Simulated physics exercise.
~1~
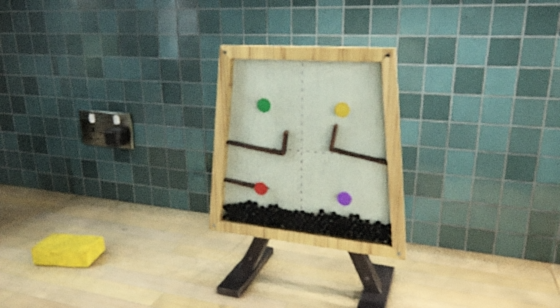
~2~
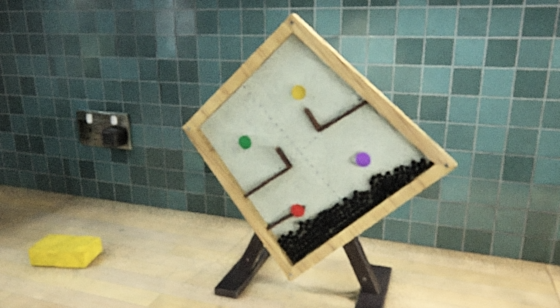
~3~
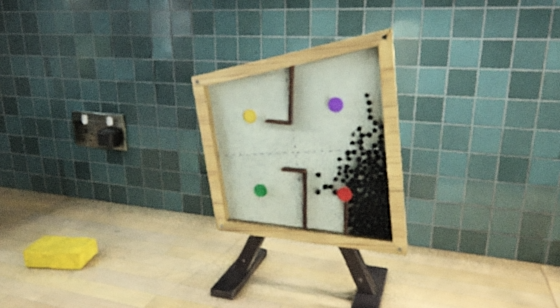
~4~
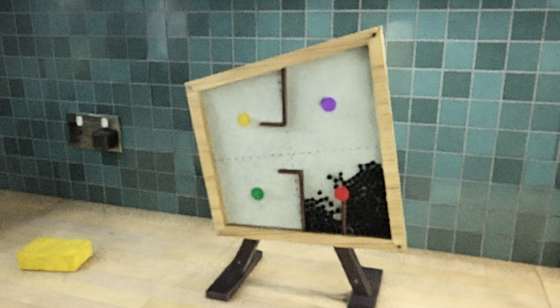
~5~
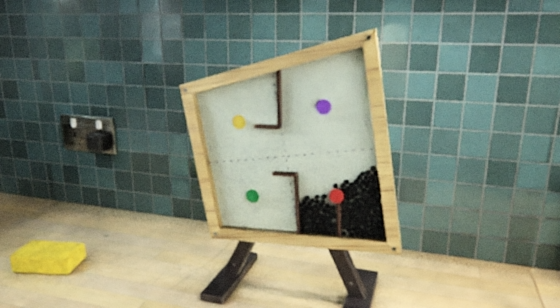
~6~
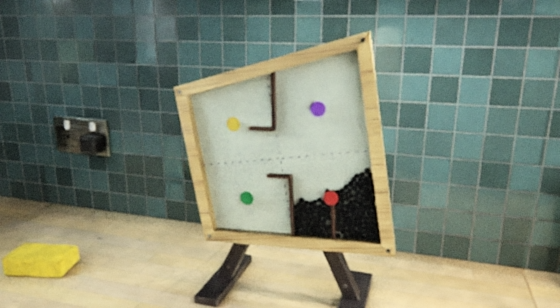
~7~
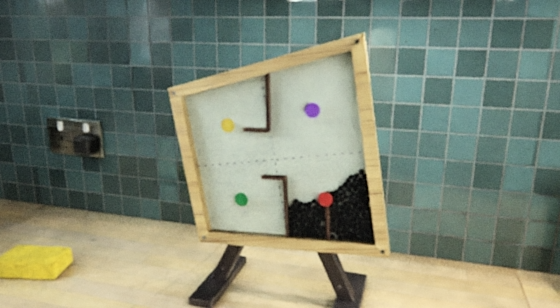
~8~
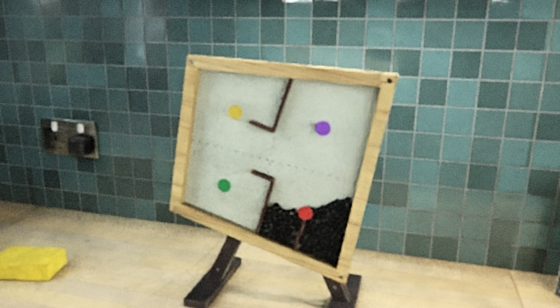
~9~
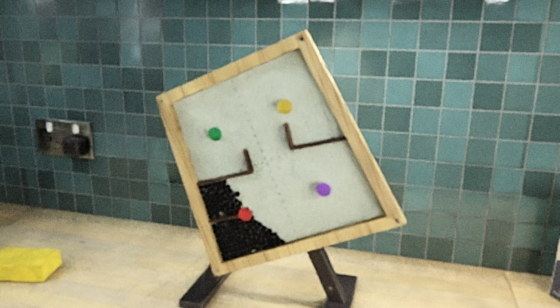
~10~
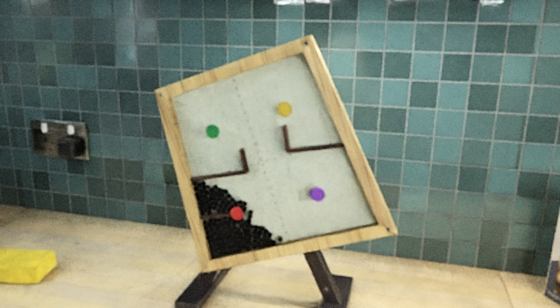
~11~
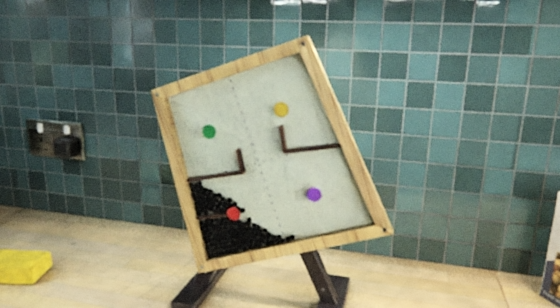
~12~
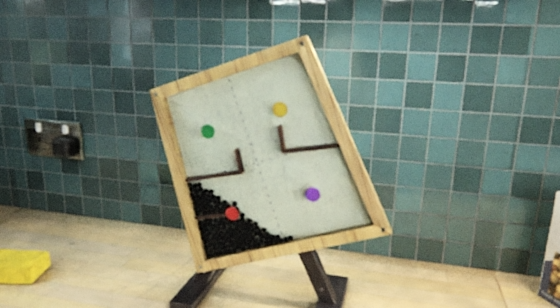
A square wooden-framed panel on a stand turned anticlockwise past its side, sending small black beads tumbling to the right around the red dot, then swung partway back so they slid left and settled in the lower-left corner, still around the red dot.
